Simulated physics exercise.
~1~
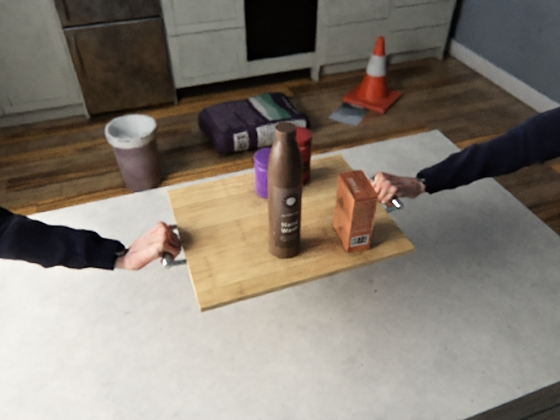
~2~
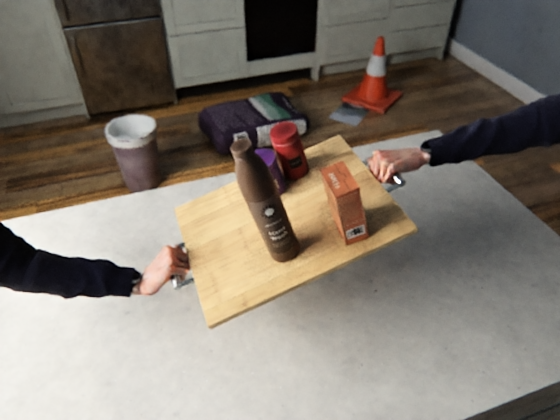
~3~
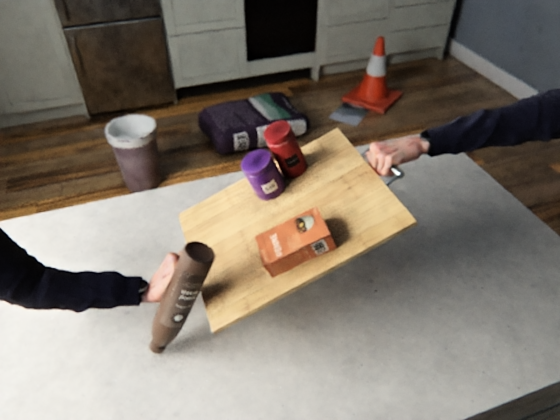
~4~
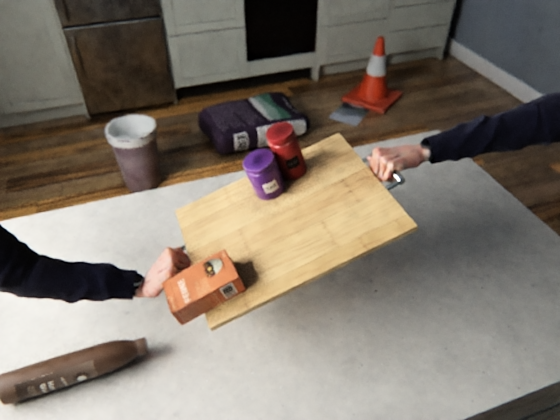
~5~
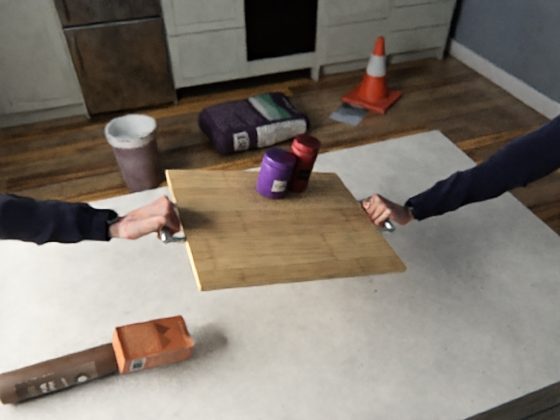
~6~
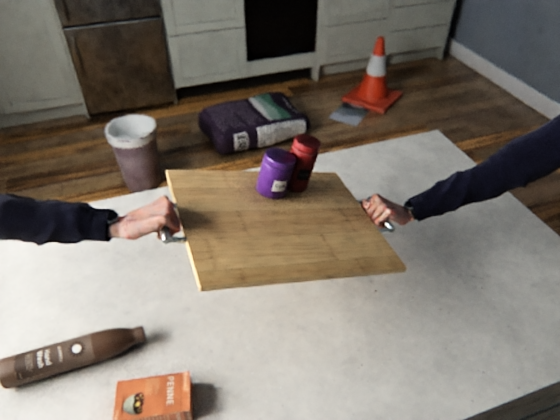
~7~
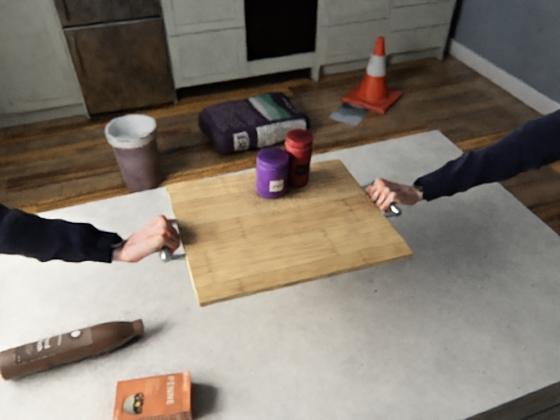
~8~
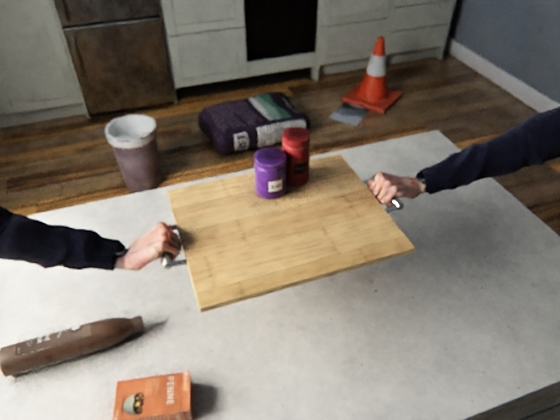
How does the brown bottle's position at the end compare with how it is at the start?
At the start the brown bottle stands upright on the wooden board. By the end it is lying on its side on the countertop, to the left of the board.
